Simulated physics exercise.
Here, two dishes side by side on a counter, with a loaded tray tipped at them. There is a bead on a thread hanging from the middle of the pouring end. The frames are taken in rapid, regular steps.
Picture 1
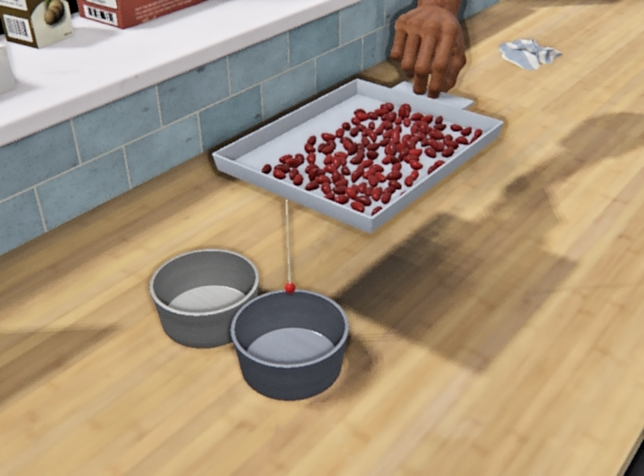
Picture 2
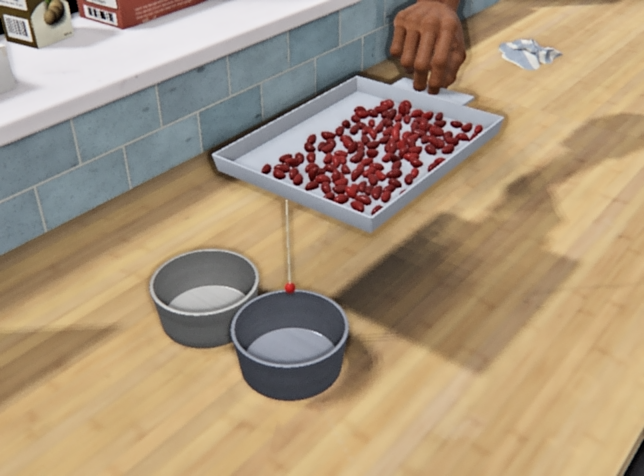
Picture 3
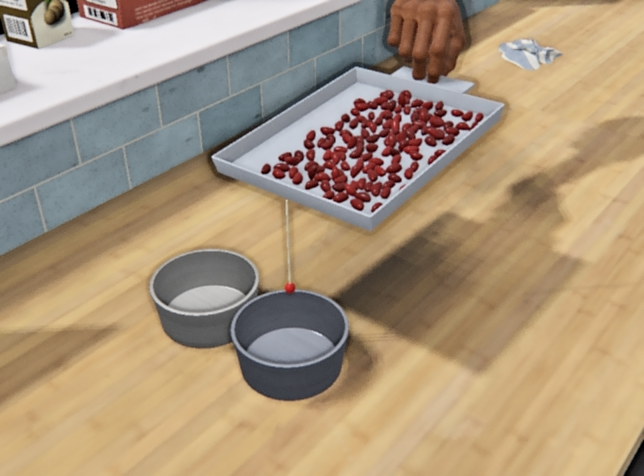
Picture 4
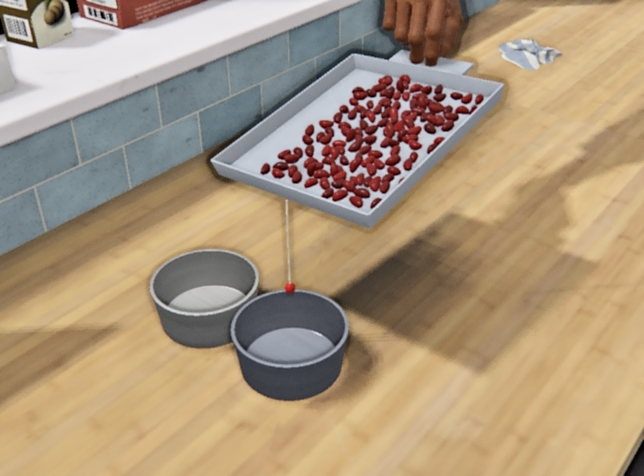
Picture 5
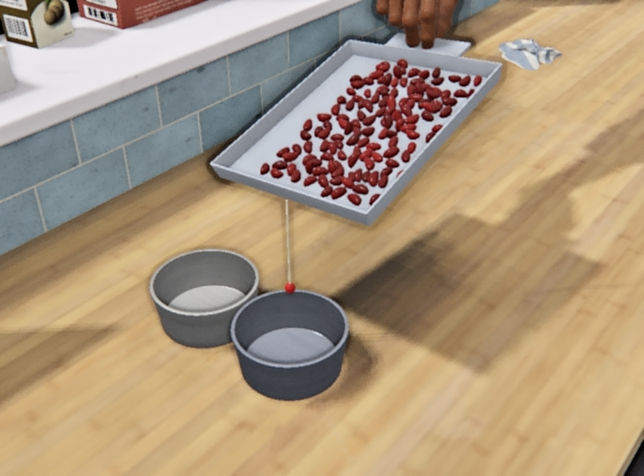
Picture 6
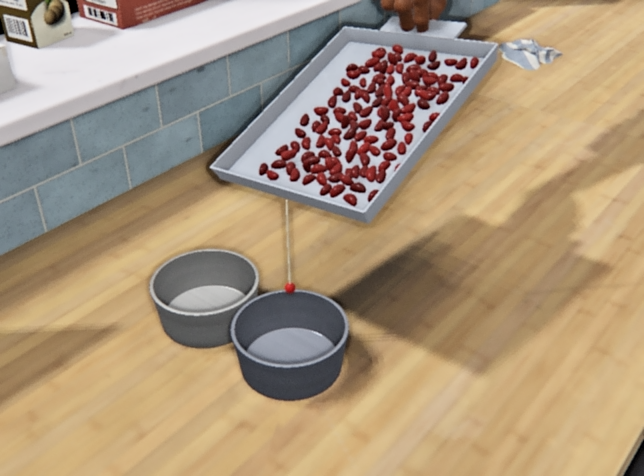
A hand raised the back of a tray of red kidney beans, tilting it more and more toward its left front corner, while two empty round dishes sat still on the wooden counter below.
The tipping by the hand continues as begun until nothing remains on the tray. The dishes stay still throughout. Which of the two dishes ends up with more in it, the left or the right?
Dish on the left.
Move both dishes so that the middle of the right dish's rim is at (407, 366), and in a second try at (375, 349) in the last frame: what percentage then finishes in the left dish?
The first try gives 10 per cent, the second 20 per cent.
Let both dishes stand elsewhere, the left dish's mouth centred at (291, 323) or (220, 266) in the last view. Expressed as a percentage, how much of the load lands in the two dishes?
Roughly 10 %, then roughly 70 %.
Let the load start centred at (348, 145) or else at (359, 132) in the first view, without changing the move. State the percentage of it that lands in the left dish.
It would be roughly 70 per cent for the first and roughly 60 per cent for the second.
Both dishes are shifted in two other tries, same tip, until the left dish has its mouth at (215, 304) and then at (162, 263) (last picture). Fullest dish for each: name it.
In the first try it's the left-side dish, and in the second it's the right-side dish.
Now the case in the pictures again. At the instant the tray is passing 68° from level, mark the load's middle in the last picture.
I'd put the middle close to (278, 145).
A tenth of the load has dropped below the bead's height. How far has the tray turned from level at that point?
At roughly 85°.
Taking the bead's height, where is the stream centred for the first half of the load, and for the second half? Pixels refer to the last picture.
Roughly at (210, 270) first, and then at (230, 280).
Soon, tray tipped steeply; nearly all on the tray; a small part in the air.
A while on, tray tipped past a quarter turn; about a quarter on the tray; a stray few in the right dish; about half in the left dish; a stray few outside both; about a third in the air.
Towards the end, tray tipped past a quarter turn; a small part in the right dish; about two thirds in the left dish; a small part outside both.
Finally, tray tipped past a quarter turn; a small part in the right dish; about two thirds in the left dish; a small part outside both.
